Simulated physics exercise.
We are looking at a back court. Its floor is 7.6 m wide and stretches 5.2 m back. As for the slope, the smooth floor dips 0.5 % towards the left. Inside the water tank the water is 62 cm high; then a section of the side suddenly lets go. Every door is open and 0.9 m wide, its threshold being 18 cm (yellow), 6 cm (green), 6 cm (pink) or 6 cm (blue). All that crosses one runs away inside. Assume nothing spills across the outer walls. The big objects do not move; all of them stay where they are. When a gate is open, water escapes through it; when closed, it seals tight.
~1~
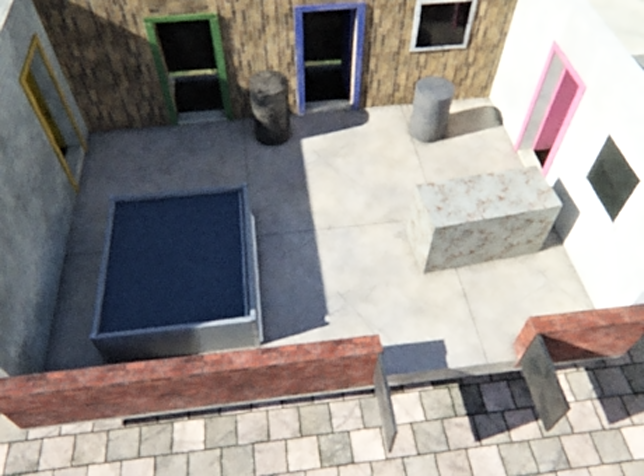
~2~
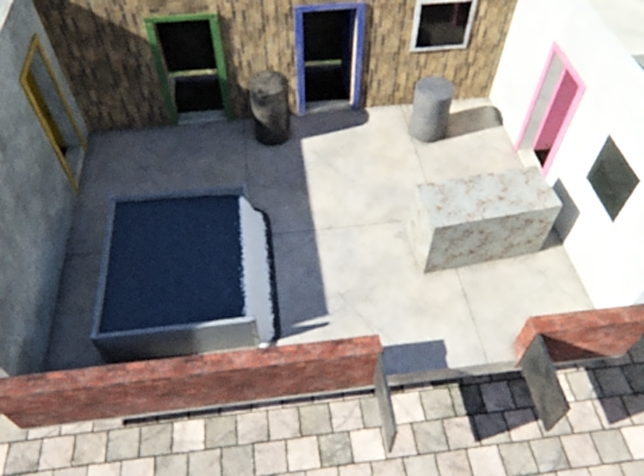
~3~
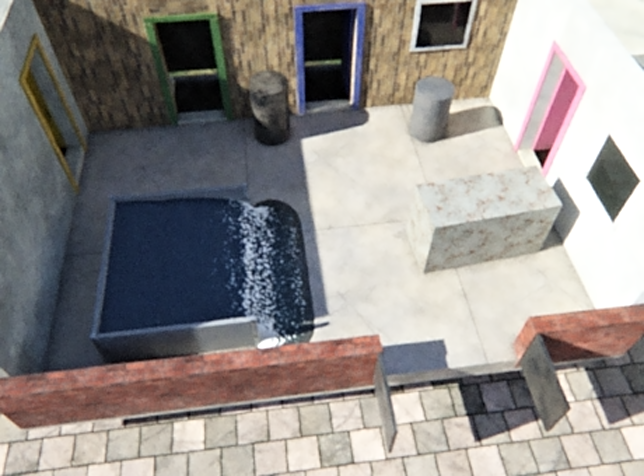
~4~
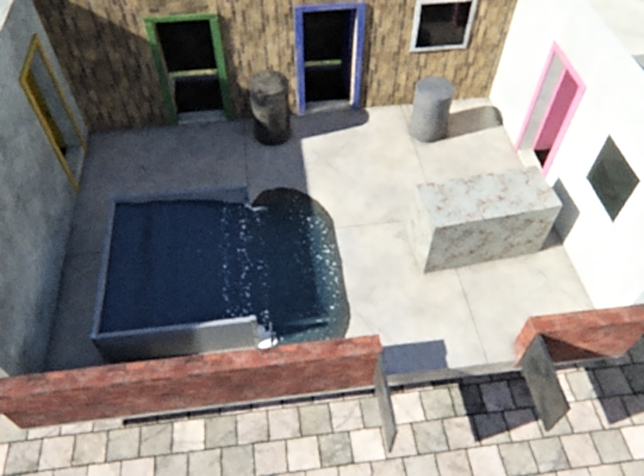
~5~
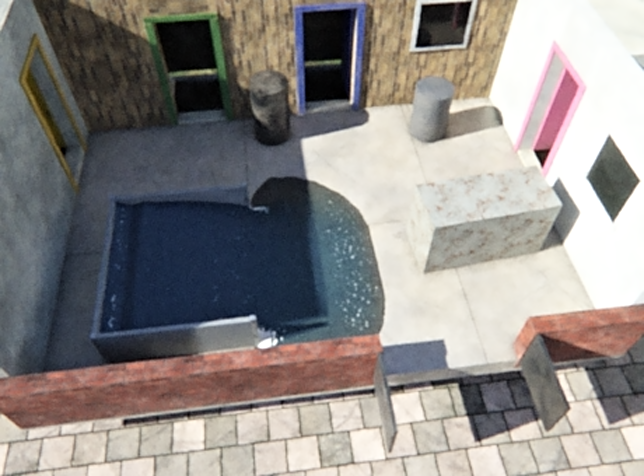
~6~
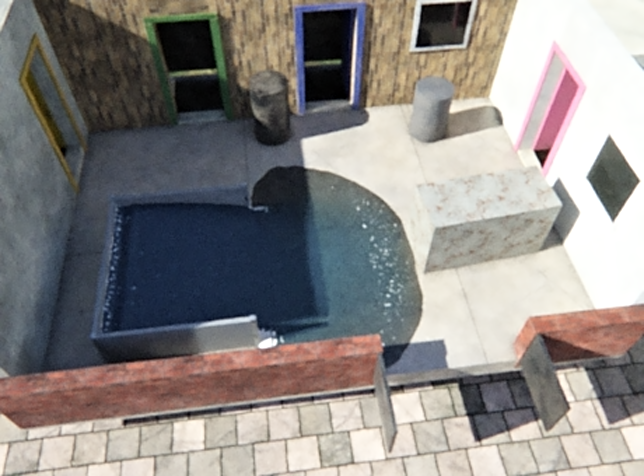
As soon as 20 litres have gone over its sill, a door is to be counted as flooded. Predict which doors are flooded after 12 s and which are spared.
In order: The yellow door remains within the limit, the green door remains within the limit, the pink door breaks the limit, the blue door breaks the limit.
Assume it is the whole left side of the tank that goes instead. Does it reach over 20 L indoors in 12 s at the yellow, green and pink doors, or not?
Yellow: Within the limit; green: Exceeding the limit; pink: Within the limit.
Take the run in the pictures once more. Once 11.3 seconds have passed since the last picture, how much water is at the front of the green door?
It's some 6.0 centimetres deep.
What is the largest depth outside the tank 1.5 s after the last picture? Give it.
Around 38 centimetres.
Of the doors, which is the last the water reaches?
The yellow door.
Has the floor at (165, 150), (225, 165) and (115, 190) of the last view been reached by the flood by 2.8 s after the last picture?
Status of the three spots: Free of it, free of it, free of it.
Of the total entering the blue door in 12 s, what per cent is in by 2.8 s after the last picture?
Fraction in by then: Around 0 per cent.
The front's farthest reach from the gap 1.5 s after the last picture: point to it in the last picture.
That would be close to (506, 131).
Then, 0.7 s after the last picture water covers 45 % of the floor and is deepest (37 cm) near (400, 256); yellow door not reached, green door not reached, pink door not reached, blue door not reached.
Then, 1.5 s after the last picture water covers 60 % of the floor and is deepest (38 cm) near (593, 333); yellow door not reached, green door not reached, pink door 11 cm at the sill, 16 L in, blue door not reached.
Then, 2.8 s after the last picture water covers 65 % of the floor and is deepest (26 cm) near (513, 167); yellow door not reached, green door not reached, pink door 17 cm at the sill, 78 L in, blue door 5 cm at the sill, 0 L in.
Then, 6.3 s after the last picture water covers 80 % of the floor and is deepest (17 cm) near (305, 116); yellow door not reached, green door 3 cm at the sill, 0 L in, pink door 11 cm at the sill, 153 L in, blue door 10 cm at the sill, 18 L in.
Then, 11.3 s after the last picture water covers 95 % of the floor and is deepest (14 cm) near (38, 401); yellow door 10 cm at the sill, 0 L in, green door 6 cm at the sill, 0 L in, pink door 3 cm at the sill, 170 L in, blue door 6 cm at the sill, 48 L in.
